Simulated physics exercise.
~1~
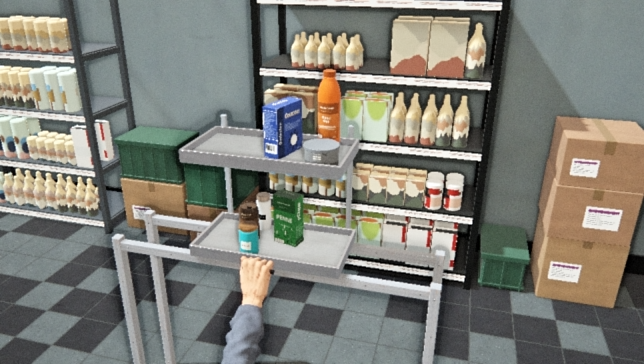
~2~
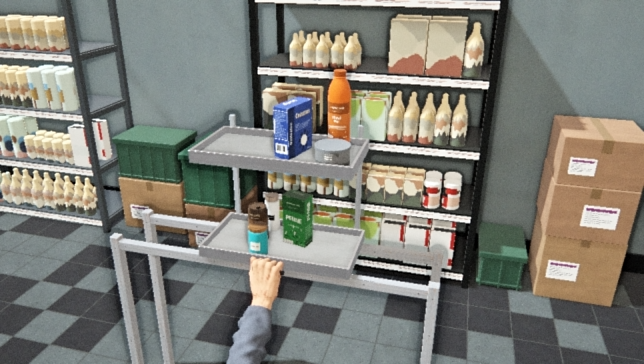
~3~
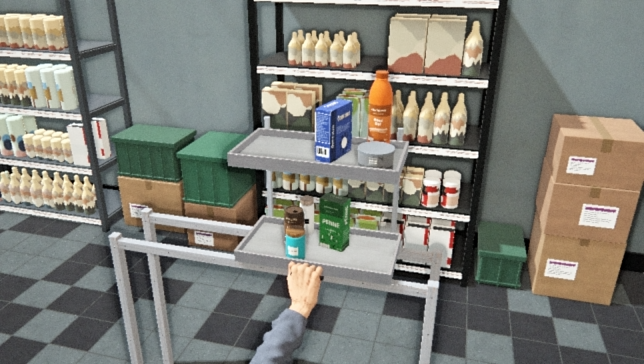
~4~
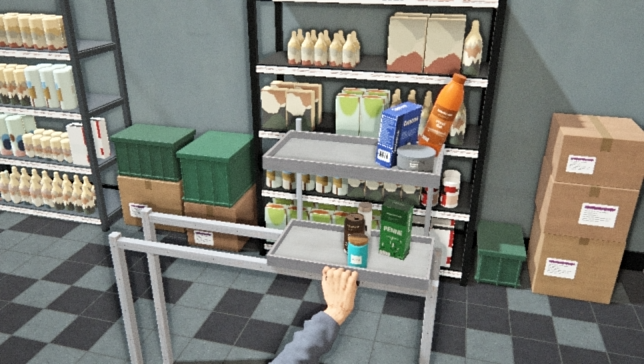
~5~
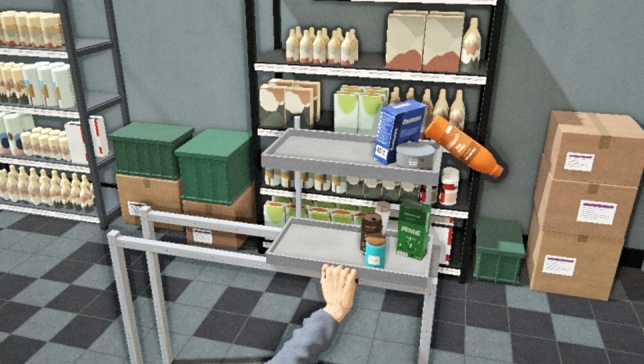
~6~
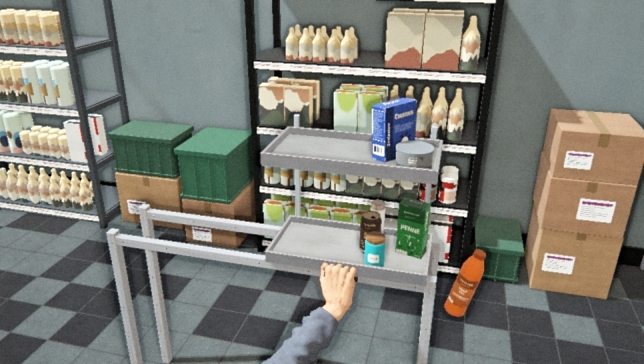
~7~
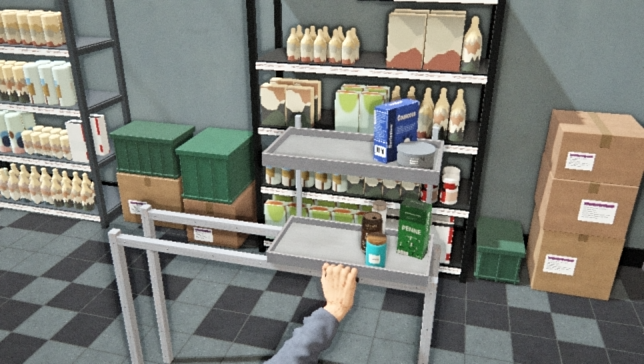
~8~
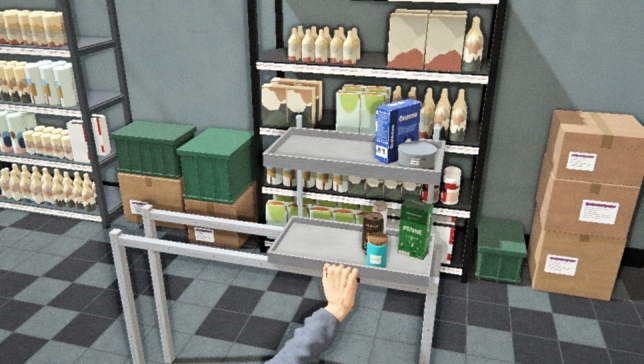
A hand slid a grey two-level tray of groceries to the right until it stopped abruptly, and the orange bottle tipped over the edge, fell to the floor and went out of sight, while the blue packet rocked but stayed upright with the others.
